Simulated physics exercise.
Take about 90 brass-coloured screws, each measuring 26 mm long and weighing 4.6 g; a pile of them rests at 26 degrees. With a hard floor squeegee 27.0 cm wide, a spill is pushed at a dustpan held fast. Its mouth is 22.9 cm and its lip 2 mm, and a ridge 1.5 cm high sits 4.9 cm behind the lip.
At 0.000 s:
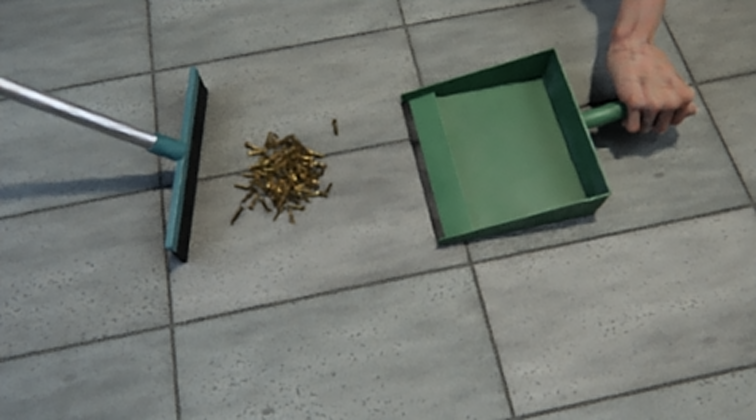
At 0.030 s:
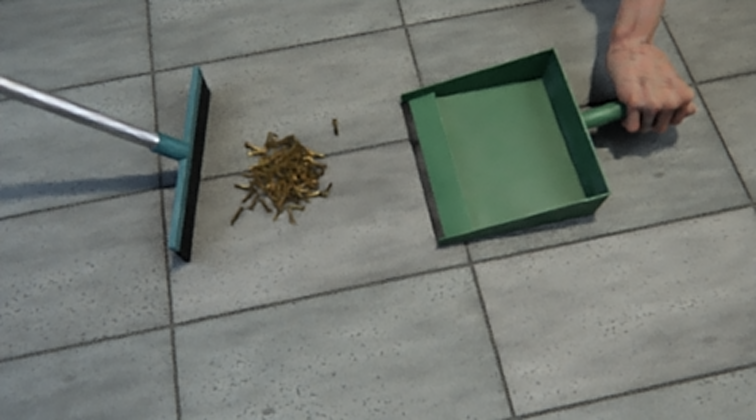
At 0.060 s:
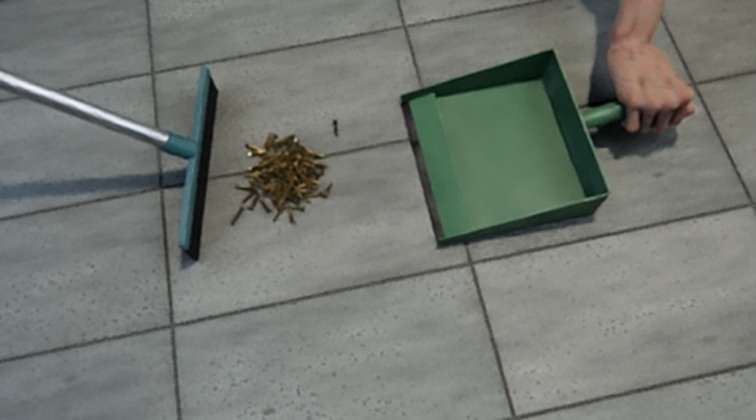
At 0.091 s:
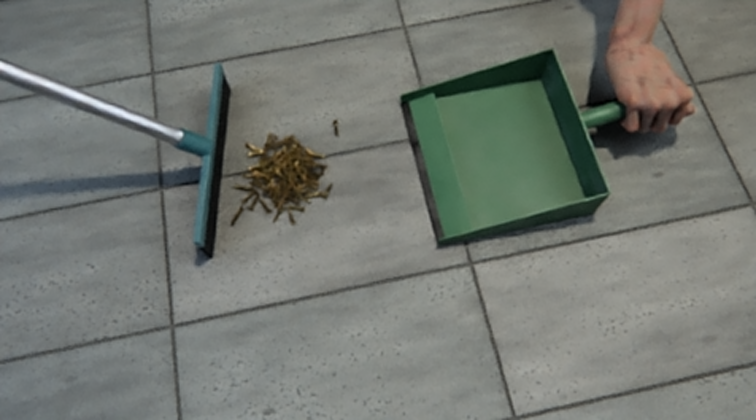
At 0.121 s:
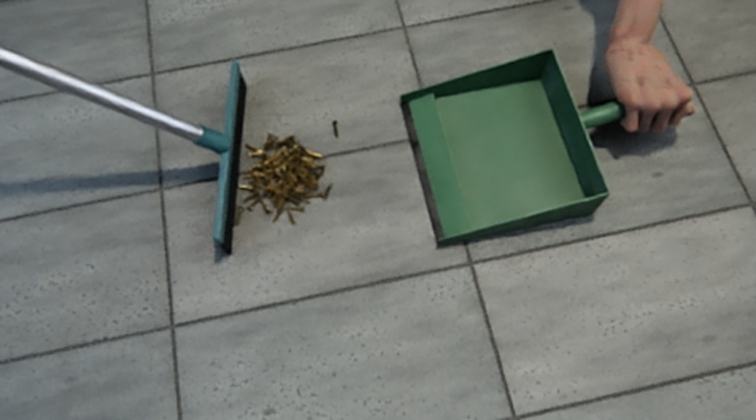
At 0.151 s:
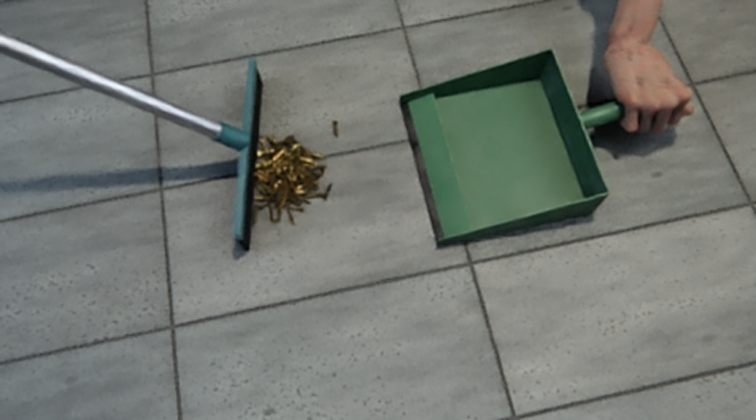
On grey tiles, a squeegee slides right into brass-coloured screws while a hand holds a green dustpan.
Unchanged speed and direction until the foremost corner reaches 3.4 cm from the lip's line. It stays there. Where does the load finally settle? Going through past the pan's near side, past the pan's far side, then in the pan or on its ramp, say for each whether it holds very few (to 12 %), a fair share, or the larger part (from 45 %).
Near side holds very few. Far side holds very few. Pan holds a fair share.
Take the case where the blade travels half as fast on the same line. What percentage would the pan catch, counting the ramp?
Share: Close to 0 %.
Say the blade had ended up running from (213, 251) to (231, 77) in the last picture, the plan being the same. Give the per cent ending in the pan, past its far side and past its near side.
Pan 5, far 0, near 0.
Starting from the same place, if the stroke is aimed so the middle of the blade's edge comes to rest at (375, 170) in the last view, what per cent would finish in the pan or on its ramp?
That comes to near 25 percent.
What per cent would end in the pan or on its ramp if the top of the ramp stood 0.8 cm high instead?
I'd guess close to 25 per cent.
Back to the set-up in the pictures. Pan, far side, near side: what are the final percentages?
Tally in %: Near side 0; far side 5; pan 20.
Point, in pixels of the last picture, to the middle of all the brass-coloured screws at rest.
Look around (406, 157) in the last picture.
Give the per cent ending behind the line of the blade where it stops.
Estimate: Near 0 %.
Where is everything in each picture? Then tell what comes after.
The first picture shows blade from (172, 248) to (196, 74), moved 0.0 cm, 0 of the pieces shifted so far; middle of the pieces at (290, 174); pan at (507, 153).
The second picture shows blade from (175, 247) to (198, 73), moved 0.4 cm, 0 of the pieces shifted so far; middle of the pieces at (290, 175).
The third picture shows blade from (184, 246) to (206, 72), moved 1.5 cm, 0 of the pieces shifted so far; middle of the pieces at (290, 175).
The fourth picture shows blade from (200, 243) to (220, 70), moved 3.5 cm, 0 of the pieces shifted so far; middle of the pieces at (290, 175).
The fifth picture shows blade from (219, 239) to (236, 67), moved 6.0 cm, 1 of the pieces shifted so far; middle of the pieces at (290, 175).
The sixth picture shows blade from (238, 235) to (253, 65), moved 8.5 cm, 25 of the pieces shifted so far; middle of the pieces at (290, 176); pan at (505, 154). Its pace works out near 0.84 m/s.
Then, at 0.26 s, middle of the blade 14 cm from the lip; 0 % over the lip, far side 0 %, near side 0 %.
Then, at 0.34 s, middle of the blade 8 cm from the lip; 0 % over the lip, far side 0 %, near side 0 %.
After 0.55 s, middle of the blade 6 cm from the lip; 20 % over the lip, far side 5 %, near side 0 %.
At rest (1.1 s), near side 0 %, far side 5 %, pan 20 %, in front of the lip or behind the blade 80 %.
